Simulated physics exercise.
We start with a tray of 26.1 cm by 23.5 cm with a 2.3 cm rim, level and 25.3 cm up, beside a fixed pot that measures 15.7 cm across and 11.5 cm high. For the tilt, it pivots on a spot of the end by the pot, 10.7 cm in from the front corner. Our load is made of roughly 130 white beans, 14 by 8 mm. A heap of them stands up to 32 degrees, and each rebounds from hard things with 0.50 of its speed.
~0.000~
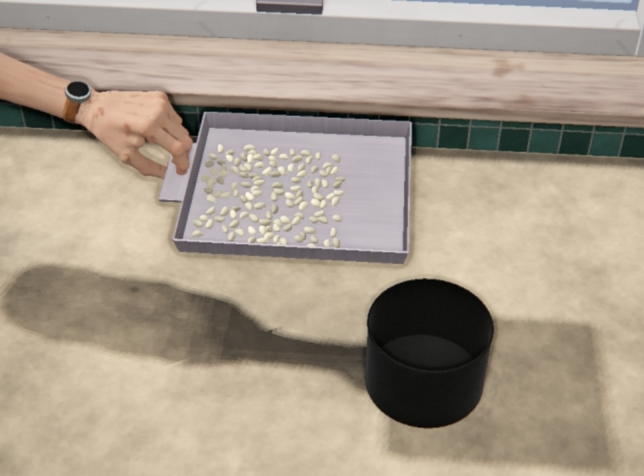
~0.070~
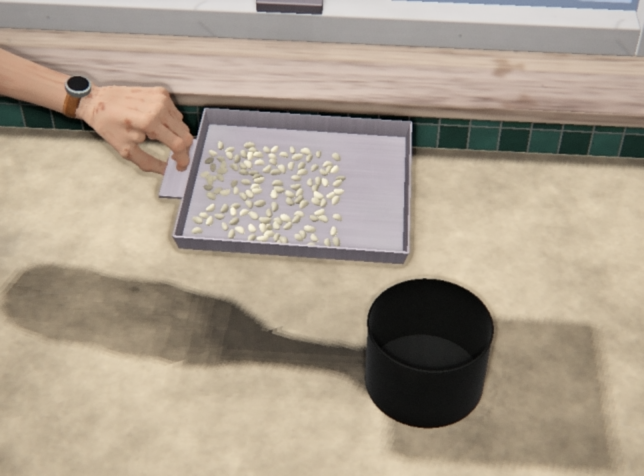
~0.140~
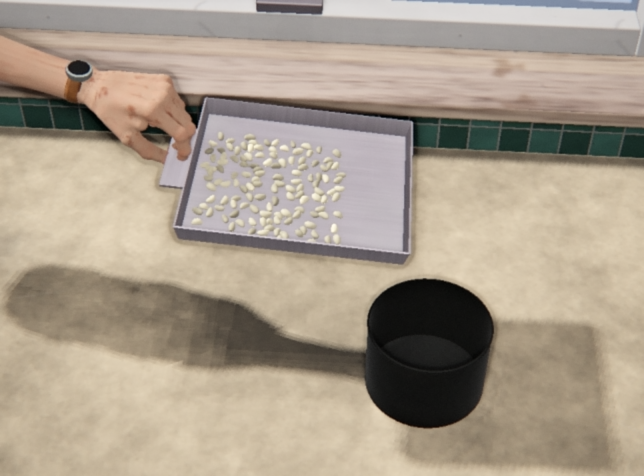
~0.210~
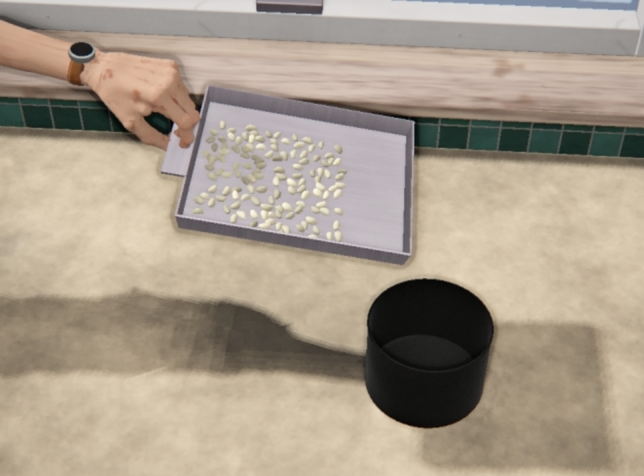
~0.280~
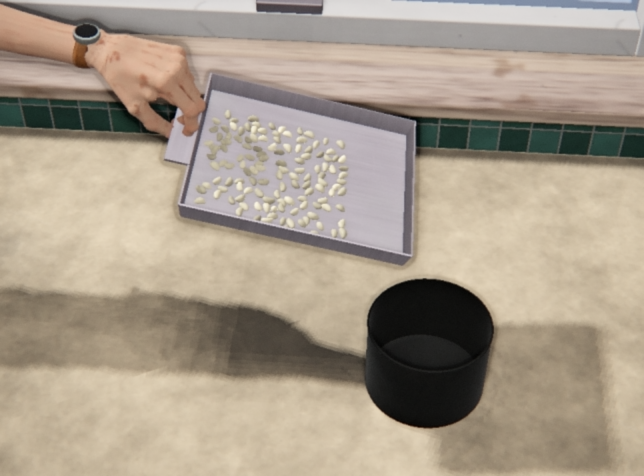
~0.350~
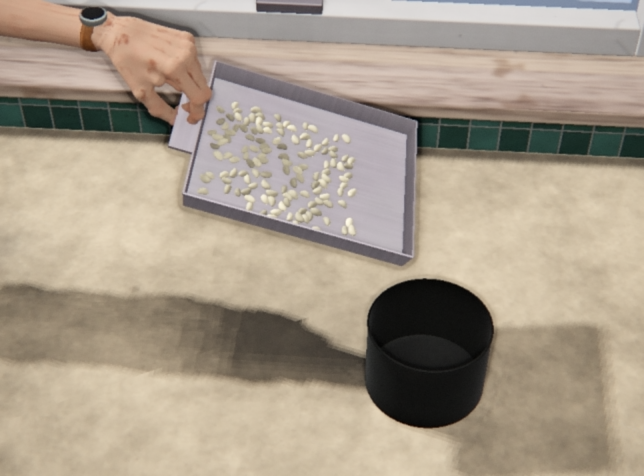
A hand lifting the left side of a shallow grey tray of white beans, tilting it rightward beside a black pot.
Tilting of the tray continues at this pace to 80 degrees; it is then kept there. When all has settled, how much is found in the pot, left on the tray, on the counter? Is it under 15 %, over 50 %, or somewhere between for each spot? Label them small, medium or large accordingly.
Pot - medium, tray - large, counter - small.
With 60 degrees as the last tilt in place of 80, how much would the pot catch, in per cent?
Share in the pot: Around 10 %.
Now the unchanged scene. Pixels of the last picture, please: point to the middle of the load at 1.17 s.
The middle of the load should be at about (408, 206) by then.
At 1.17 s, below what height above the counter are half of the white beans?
Height: Around 26 cm.
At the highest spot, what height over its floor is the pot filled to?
Some 1.0 cm above the floor.
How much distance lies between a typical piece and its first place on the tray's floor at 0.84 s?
About 15 cm.
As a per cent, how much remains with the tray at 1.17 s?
About 90%.
After 0.84 s, tilt 47 degrees; the tray holds 100 %, the pot 0 %.
After 1.17 s, tilt 67 degrees; the tray holds 90 %, the pot 5 %.
After 1.59 s, tilt 80 degrees; the tray holds 85 %, the pot 10 %.
By 3.3 s all is still; pot 35 %, tray 60 %, counter 5 %.
